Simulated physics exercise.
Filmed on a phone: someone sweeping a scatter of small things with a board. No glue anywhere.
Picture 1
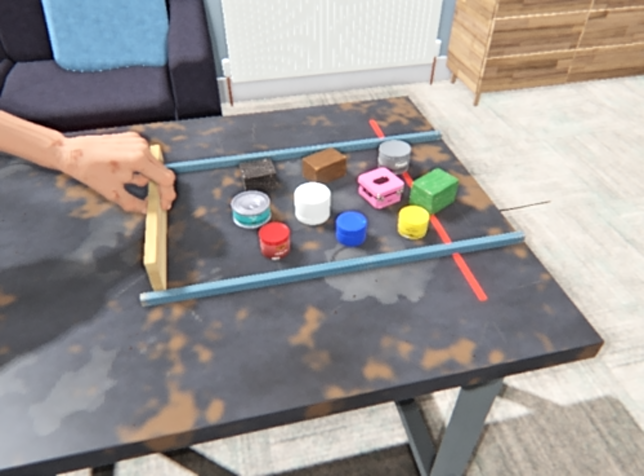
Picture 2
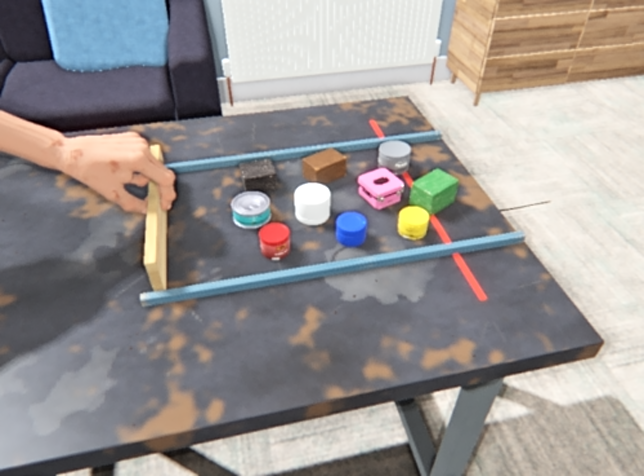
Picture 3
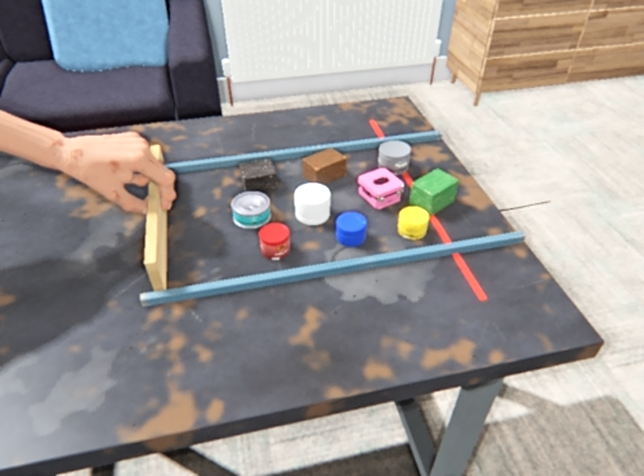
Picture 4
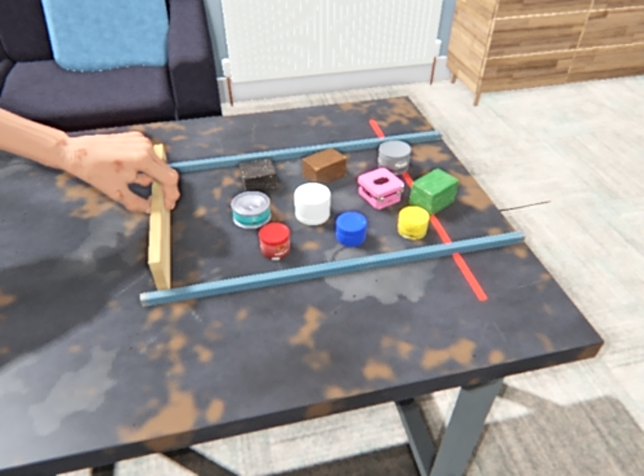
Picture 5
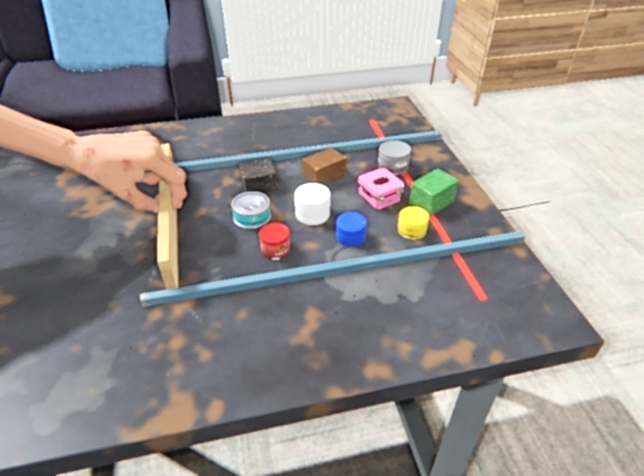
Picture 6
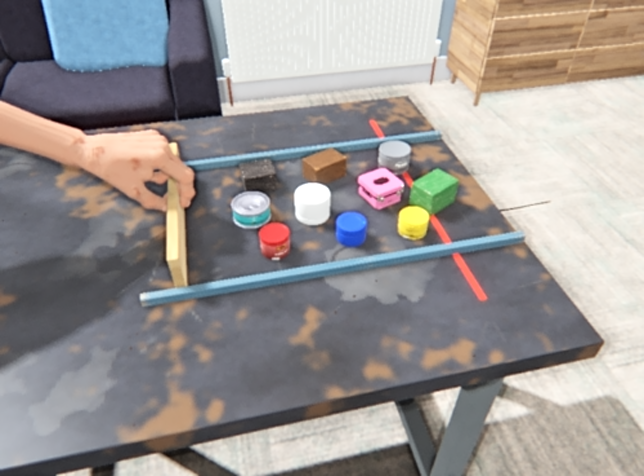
At the start, a hand holds a wooden board upright at the left of a dark, worn table, with small colourful objects scattered between two blue rails and a red strip on the right. The hand stays still briefly, then slides the board slightly right, while the objects remain in place.
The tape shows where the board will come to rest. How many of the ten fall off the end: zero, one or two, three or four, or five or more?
In the end the number that fall off is one or two.
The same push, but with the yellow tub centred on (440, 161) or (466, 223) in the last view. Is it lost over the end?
In turn it is lost; holds on.
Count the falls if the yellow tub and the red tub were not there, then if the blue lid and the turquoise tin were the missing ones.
1 in the first case, 1 in the second.
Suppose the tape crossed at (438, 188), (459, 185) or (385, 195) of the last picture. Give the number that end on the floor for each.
In that order 5, 6 and 0.
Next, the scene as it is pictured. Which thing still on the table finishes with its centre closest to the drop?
The yellow tub ends nearest.
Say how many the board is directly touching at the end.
That makes 4.
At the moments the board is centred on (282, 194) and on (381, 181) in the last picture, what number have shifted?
The counts are 5 and 10.
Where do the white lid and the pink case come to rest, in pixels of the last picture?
The white lid stops around (445, 198); the pink case around (459, 172).
Soon after, none off yet; green block at rest near (434, 192); grey tub at rest near (394, 158); yellow tub at rest near (413, 223).
In the end, the number that fall off is one or two; gone, grey tub.
